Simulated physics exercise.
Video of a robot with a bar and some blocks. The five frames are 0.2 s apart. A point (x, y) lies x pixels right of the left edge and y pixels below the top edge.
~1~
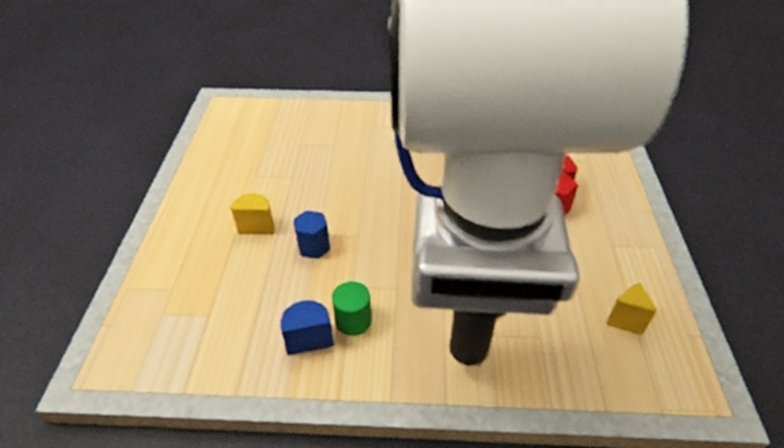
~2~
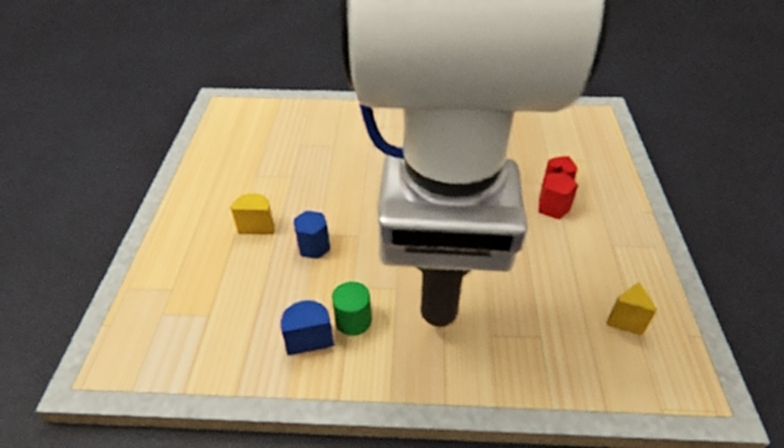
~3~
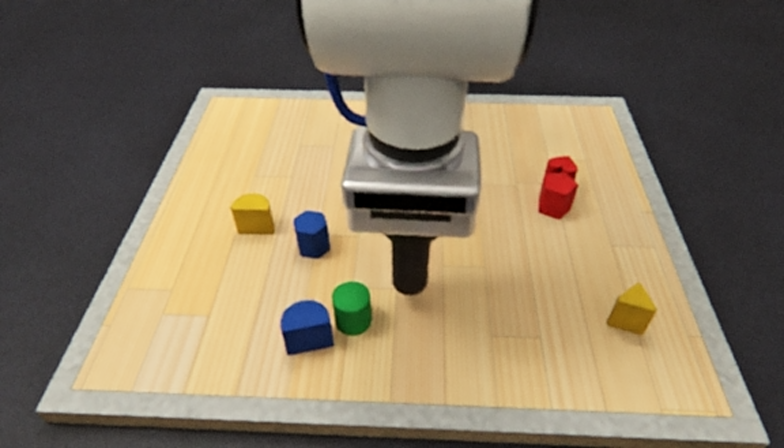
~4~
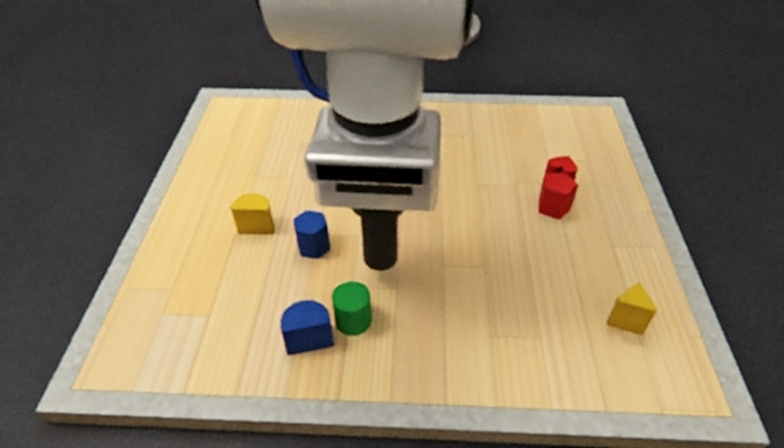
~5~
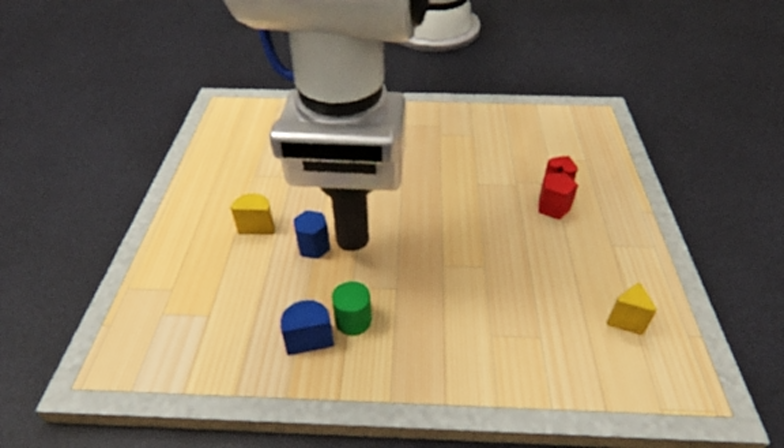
A white and silver robot arm holding a dark bar upright moves over a pale wooden board with a grey border, seen from above at an angle by a still camera. Yellow, blue and green blocks sit at left, two red ones at upper right and a yellow triangle at lower right. The bar glides steadily leftward and away, passing behind the green cylinder to beside the blue hexagon, while every block stays still.
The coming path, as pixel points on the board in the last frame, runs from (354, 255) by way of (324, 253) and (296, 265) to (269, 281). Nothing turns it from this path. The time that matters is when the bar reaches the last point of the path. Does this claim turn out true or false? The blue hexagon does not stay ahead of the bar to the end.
True
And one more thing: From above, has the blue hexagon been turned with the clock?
Yes, I think so.
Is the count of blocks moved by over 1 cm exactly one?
I believe so.
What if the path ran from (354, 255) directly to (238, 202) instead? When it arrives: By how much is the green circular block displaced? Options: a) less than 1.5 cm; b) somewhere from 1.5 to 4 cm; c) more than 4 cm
Correct choice: A.
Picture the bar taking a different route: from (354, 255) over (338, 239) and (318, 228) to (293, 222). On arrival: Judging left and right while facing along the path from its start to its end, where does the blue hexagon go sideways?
With start-to-end as forward, it shifts left.
The first path, step by step. Halfway along, bar at (306, 242); blue hexagon at (279, 218), turned 35° clockwise.
At the end, bar at (264, 265); yellow D-shaped block unmoved; blue hexagon at (273, 220), turned 60° clockwise.
